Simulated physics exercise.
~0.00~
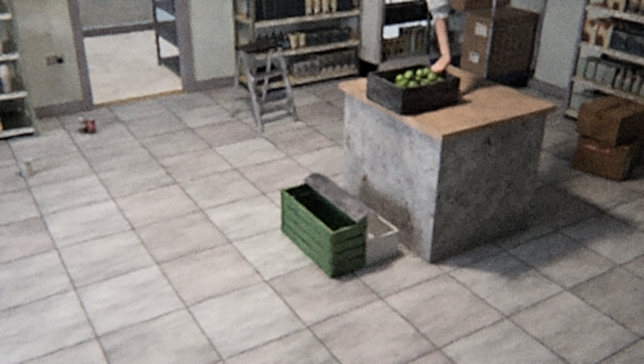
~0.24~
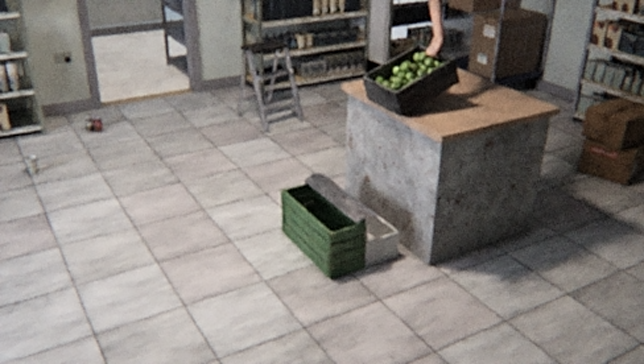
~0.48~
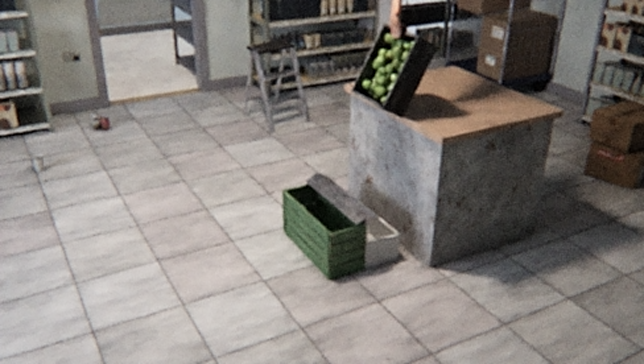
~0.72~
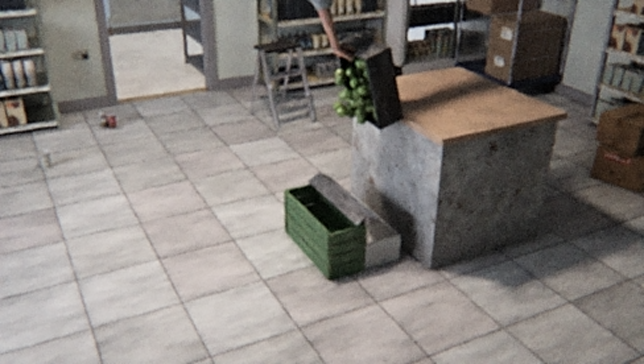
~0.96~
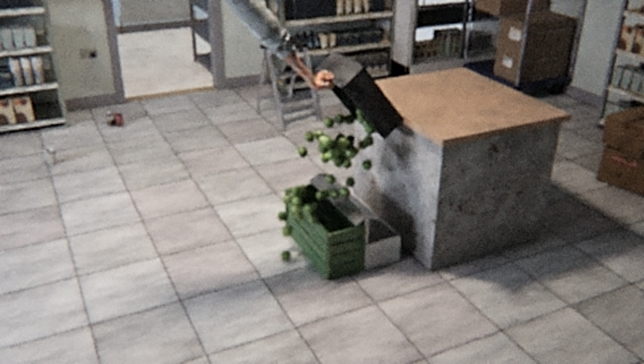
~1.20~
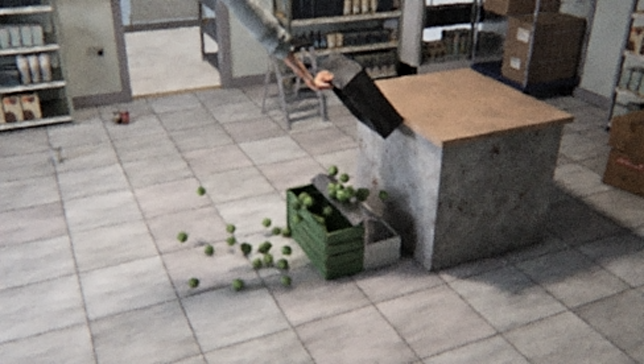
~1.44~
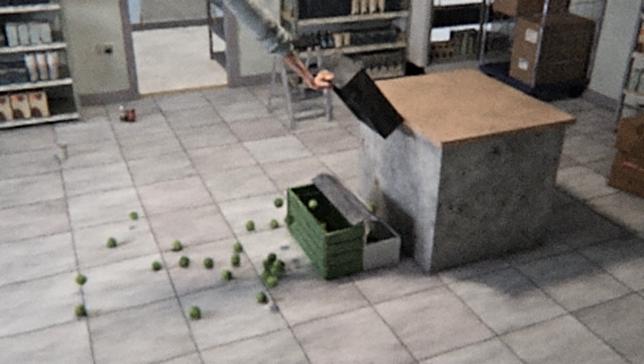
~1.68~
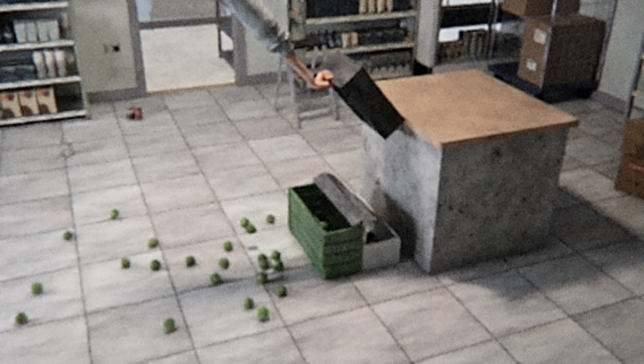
Green apples fill a black crate on a wood-topped grey bench in a storeroom with pale tiles and stocked shelves, seen from above at an angle. On the floor to the left of the bench sit an open green tote and a white tote, with a grey ridge between them. An arm tips the crate up and over the bench's left edge. The apples tumble out in a cluster toward the totes. Some drop inside, while many others bounce and roll left across the floor. The crate hangs tilted, with apples scattered over the tiles beyond the green tote.
